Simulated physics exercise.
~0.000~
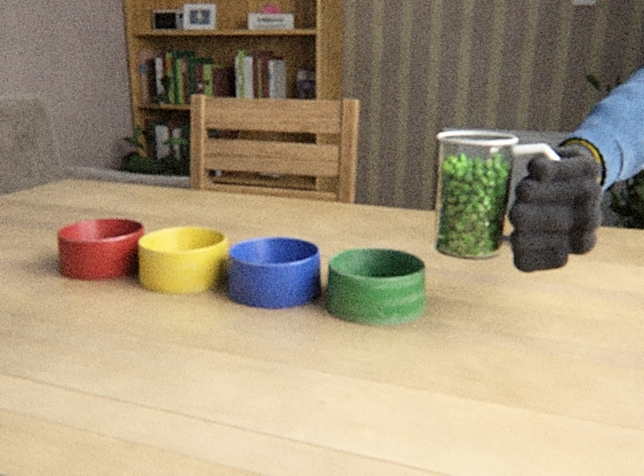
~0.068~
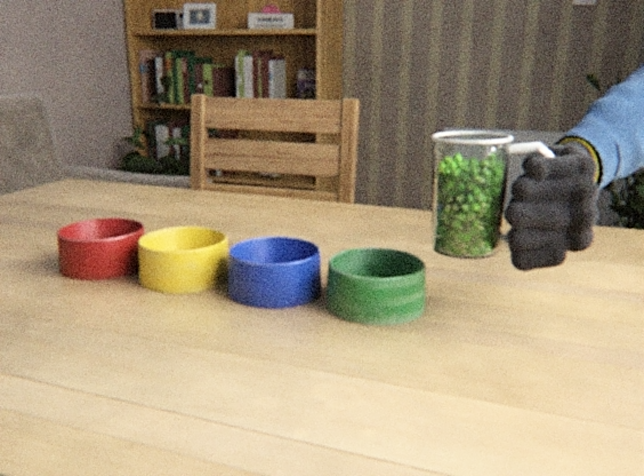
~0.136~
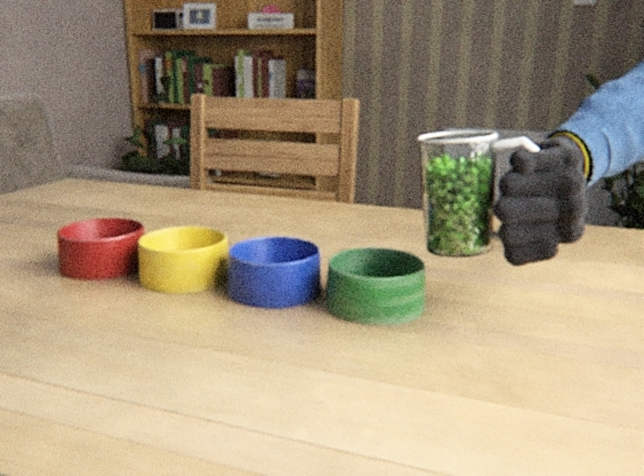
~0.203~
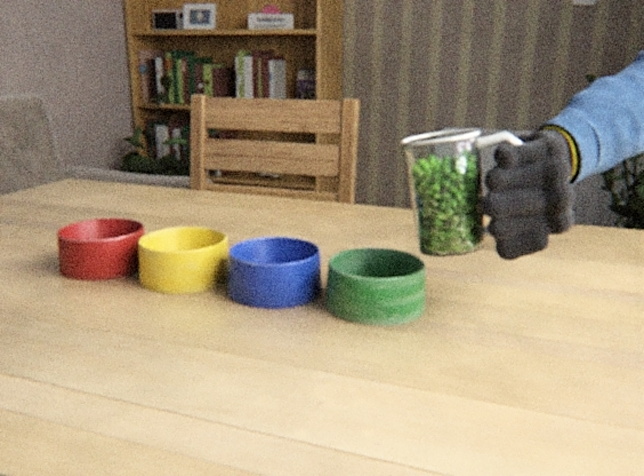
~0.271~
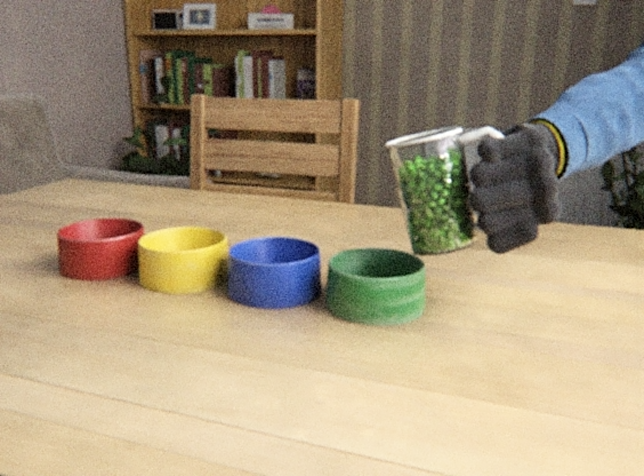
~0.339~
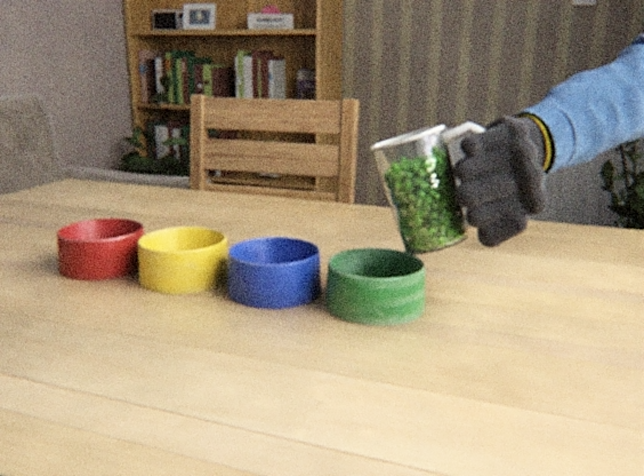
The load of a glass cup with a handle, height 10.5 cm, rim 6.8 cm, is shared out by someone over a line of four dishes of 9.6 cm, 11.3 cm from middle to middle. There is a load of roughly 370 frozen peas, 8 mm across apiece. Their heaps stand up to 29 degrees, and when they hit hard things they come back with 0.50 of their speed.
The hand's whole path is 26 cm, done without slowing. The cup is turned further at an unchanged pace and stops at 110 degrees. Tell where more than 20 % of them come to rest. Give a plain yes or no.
Red - no, blue - no, green - no, yellow - yes, counter - no.
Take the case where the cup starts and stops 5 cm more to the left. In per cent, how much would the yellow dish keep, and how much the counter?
The yellow one would get 0 and the counter 50.
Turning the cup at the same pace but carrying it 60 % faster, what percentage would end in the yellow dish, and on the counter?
Then: Yellow 100, counter 0.
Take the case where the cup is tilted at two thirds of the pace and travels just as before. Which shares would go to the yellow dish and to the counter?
Then yellow ends at 100 and the counter at 0.
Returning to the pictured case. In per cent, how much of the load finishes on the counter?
I'd reckon around 0 per cent.
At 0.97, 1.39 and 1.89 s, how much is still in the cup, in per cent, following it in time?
100, 100, 35.
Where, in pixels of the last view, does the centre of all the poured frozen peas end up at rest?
Roughly (178, 257).
After 0.97 s, tilt 62 degrees; cup holds 100 %.
After 1.39 s, tilt 91 degrees; cup holds 100 %.
After 1.89 s, tilt 110 degrees; cup holds 35 %, yellow 60 %.
By 3.2 s all is still; red 0 %, blue 0 %, green 0 %, yellow 100 %, counter 0 %.
